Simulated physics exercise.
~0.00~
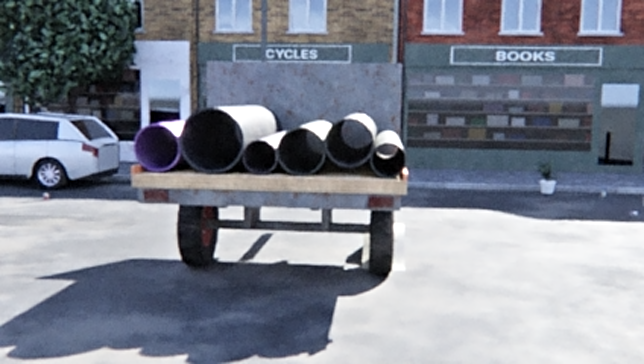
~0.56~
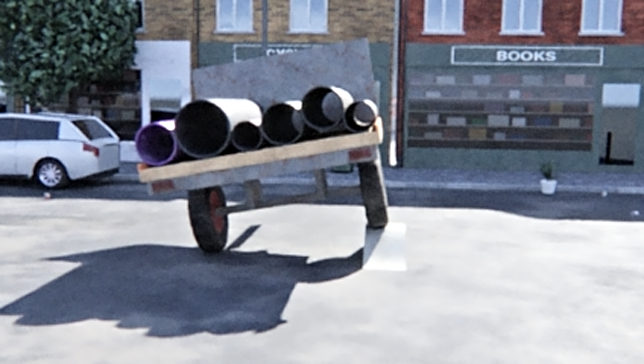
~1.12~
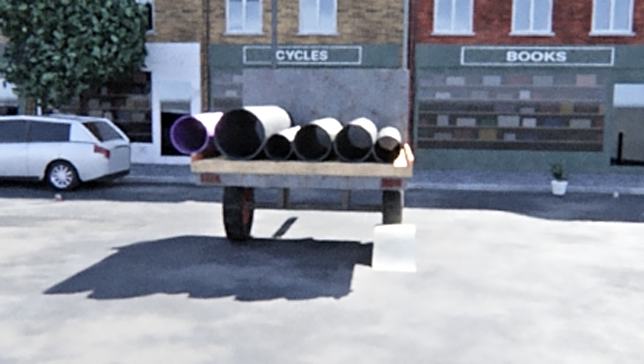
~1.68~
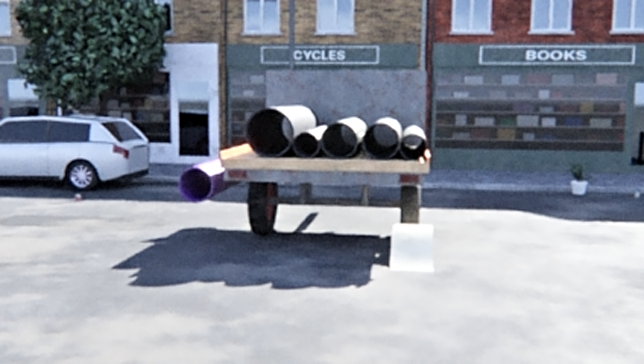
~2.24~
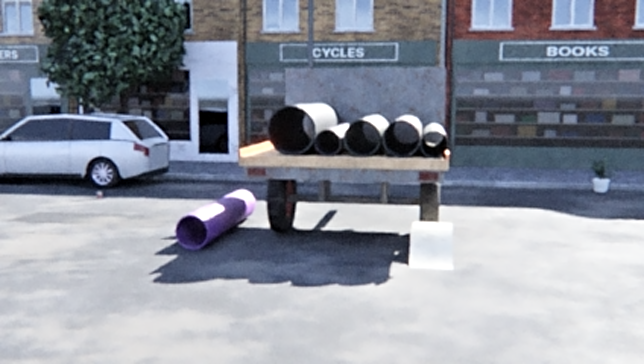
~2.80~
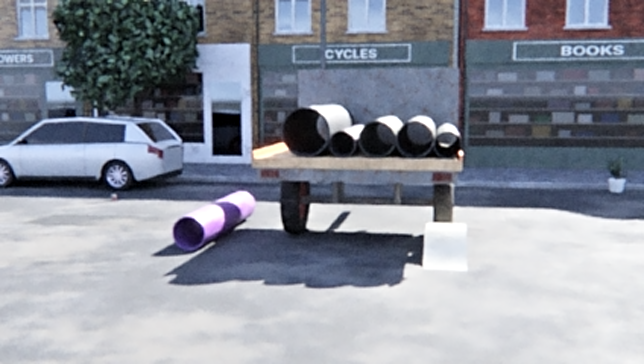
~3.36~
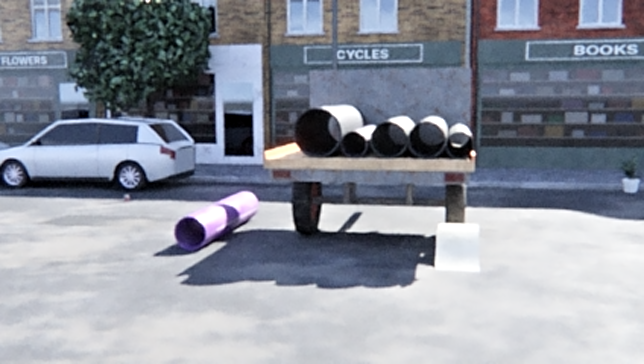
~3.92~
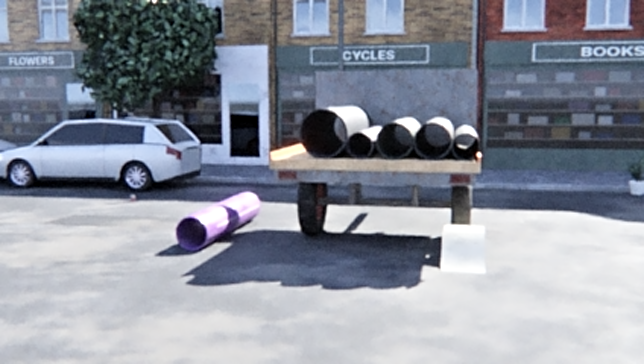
The footage shows a flat trailer of loose pipes outside a row of shops tilting as one wheel rides over a hump, then levelling, before the purple pipe drops off the left side and comes to rest on the ground while the others stay aboard.
